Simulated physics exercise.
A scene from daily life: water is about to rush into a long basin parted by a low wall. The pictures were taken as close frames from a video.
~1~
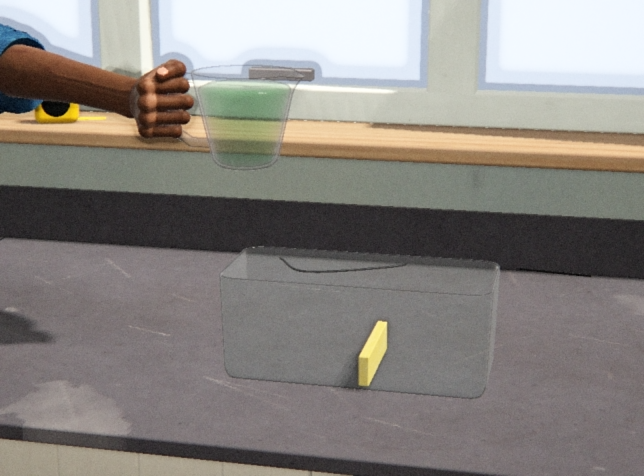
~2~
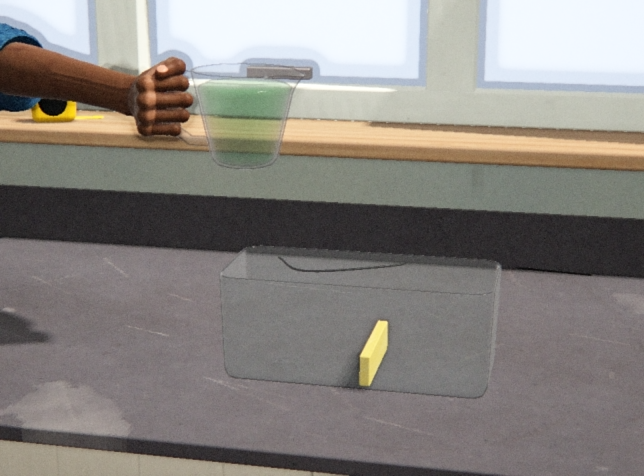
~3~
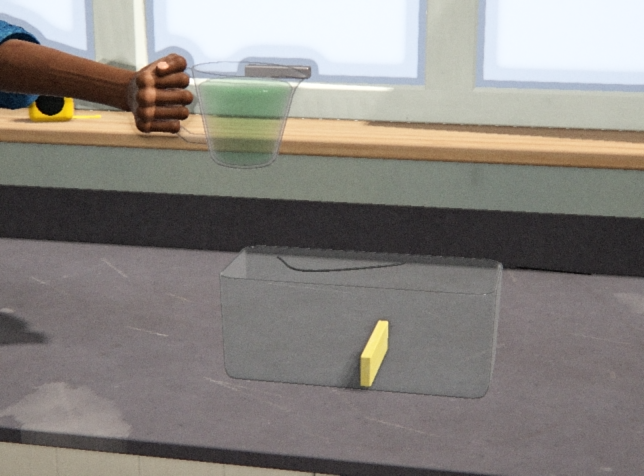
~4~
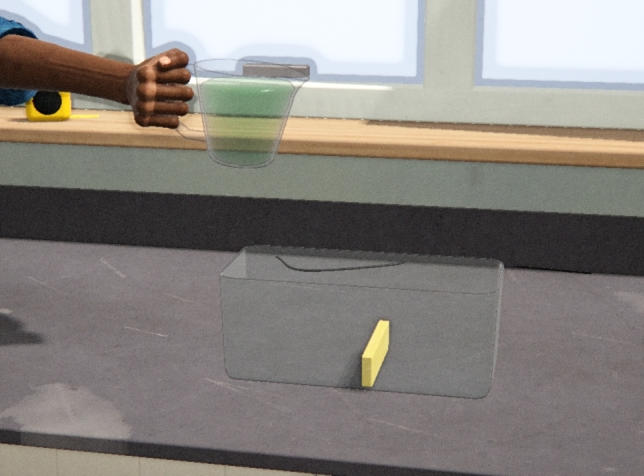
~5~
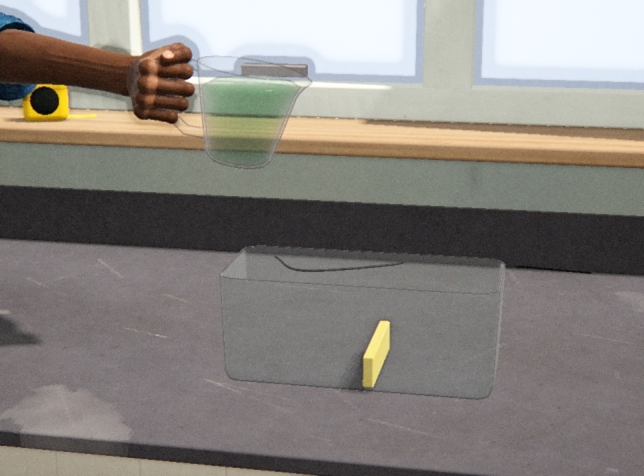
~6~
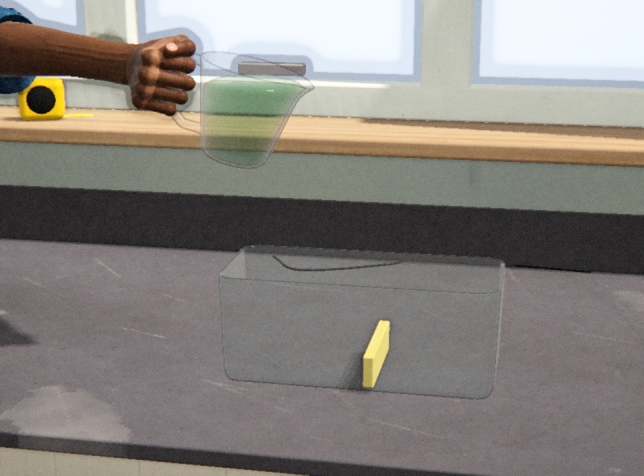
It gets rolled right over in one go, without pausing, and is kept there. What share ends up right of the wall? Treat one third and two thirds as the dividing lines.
By the end, between a third and two thirds sits to the right of the wall.
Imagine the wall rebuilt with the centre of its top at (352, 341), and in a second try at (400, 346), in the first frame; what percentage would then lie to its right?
With the first placement it is 70 %, with the second 10 %.
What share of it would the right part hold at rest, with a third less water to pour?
Near 15 in a hundred.
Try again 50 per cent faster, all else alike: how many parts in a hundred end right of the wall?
Roughly 35 percent.
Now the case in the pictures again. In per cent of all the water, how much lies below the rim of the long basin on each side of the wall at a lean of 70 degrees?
The left part holds close to 5 per cent, the right part close to 10.
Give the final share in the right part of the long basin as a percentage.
That works out near 45 in every hundred.
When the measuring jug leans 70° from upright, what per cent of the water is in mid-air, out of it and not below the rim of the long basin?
Some 25 per cent, I'd say.
A moment on, the measuring jug is tipped part way and 59 per cent is still to pour, 3 is left of the wall and 11 right of it.
Next, the measuring jug is tipped right over and 5 per cent is still to pour, 41 is left of the wall and 43 right of it.
Then the measuring jug is tipped right over and 0 per cent is still to pour, 54 is left of the wall and 44 right of it.
Later the measuring jug is tipped right over and 0 per cent is still to pour, 54 is left of the wall and 44 right of it.
At rest 54 per cent lies left of the wall, 44 right of it and 2 outside.
